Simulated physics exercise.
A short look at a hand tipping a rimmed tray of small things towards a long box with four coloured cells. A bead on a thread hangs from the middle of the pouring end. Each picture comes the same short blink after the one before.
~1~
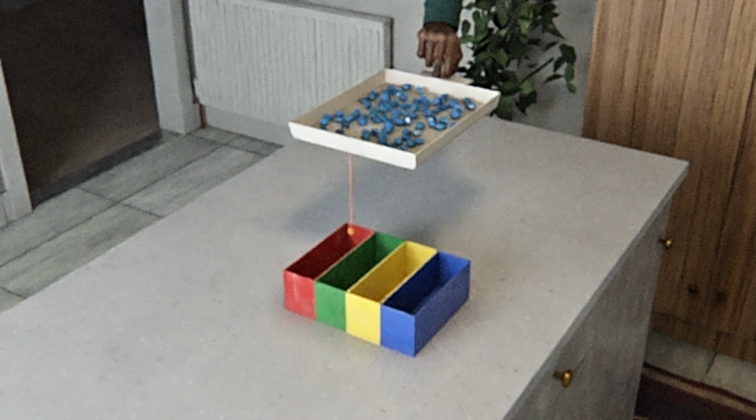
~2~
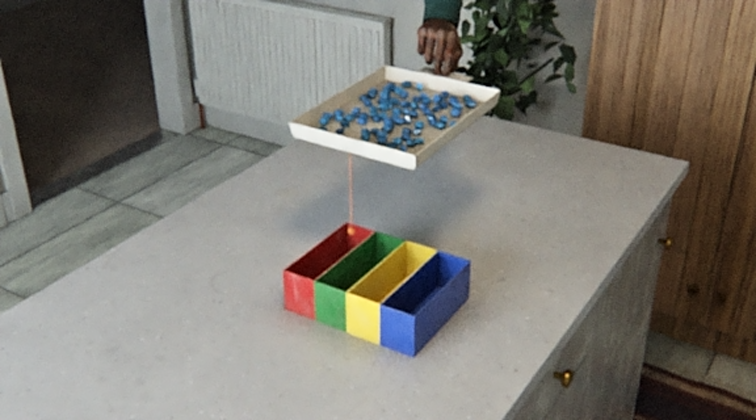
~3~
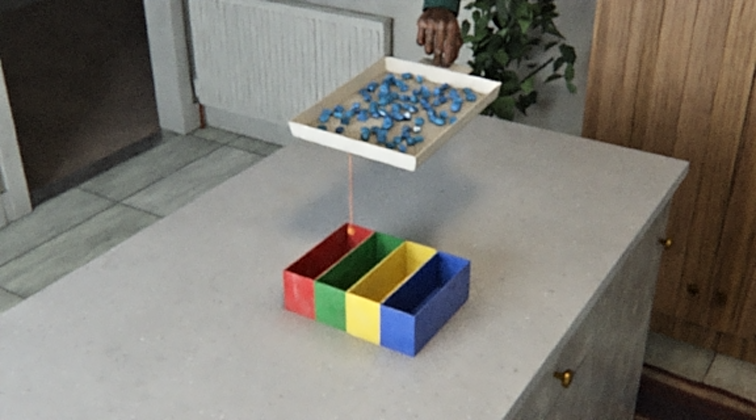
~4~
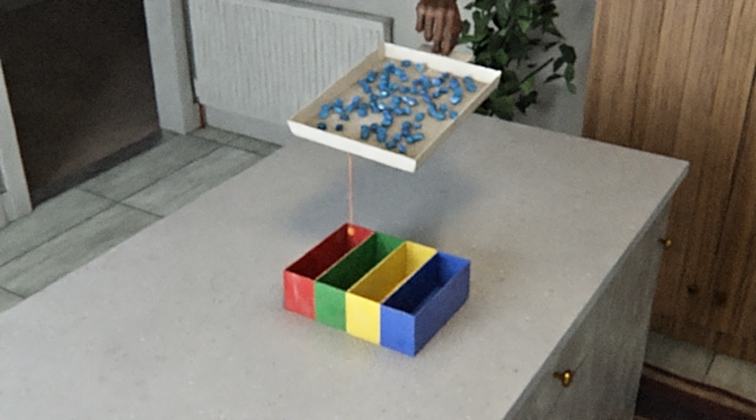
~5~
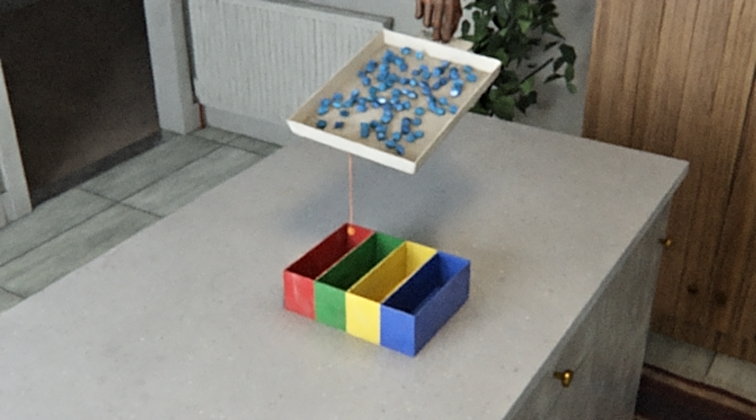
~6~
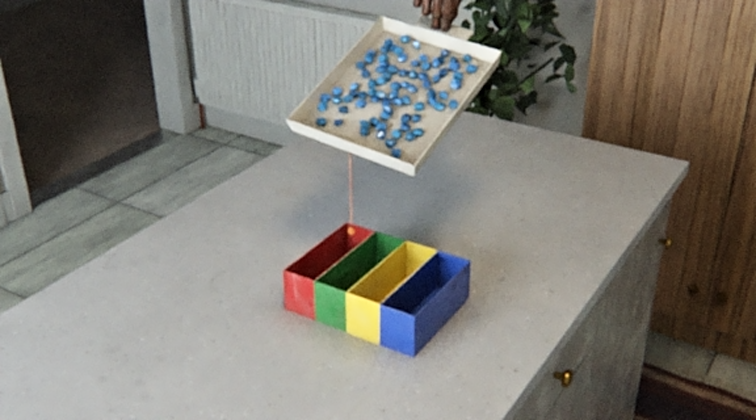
A white-rimmed tray of small blue stones tilted steadily as a hand behind it raised its far side, while the stones stayed spread across it above a box with red, green, yellow and blue cells.
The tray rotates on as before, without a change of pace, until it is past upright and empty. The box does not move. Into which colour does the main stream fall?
The yellow cell gets the most.
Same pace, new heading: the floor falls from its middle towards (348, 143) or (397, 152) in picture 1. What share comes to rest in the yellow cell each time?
In turn 0 and 70 in a hundred.
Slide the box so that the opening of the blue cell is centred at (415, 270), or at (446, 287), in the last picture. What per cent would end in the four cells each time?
The first gives 90 %, the second 90 %.
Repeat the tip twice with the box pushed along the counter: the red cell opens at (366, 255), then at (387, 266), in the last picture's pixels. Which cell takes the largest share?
In turn: That green cell; that red cell.
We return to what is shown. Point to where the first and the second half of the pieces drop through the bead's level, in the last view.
The first part at (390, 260); the rest at (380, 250).
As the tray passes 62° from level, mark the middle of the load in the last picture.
At about (383, 144).
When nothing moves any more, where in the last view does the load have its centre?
Around (381, 306).
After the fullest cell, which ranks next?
Second comes the cell in green.
Shortly afterwards, tray tipped steeply; the whole lot on the tray.
Next, tray tipped right over; near half on the tray; near a quarter in the yellow cell; a little in the green cell; a little in the blue cell; only a few in the red cell; a little falling or outside the box.
Some moments later, tray tipped past a quarter turn; near half in the yellow cell; near a quarter in the green cell; a little in the blue cell; a little in the red cell; only a few falling or outside the box.
In the end, tray tipped past a quarter turn; near half in the yellow cell; near a quarter in the green cell; a little in the blue cell; a little in the red cell; only a few outside the box.
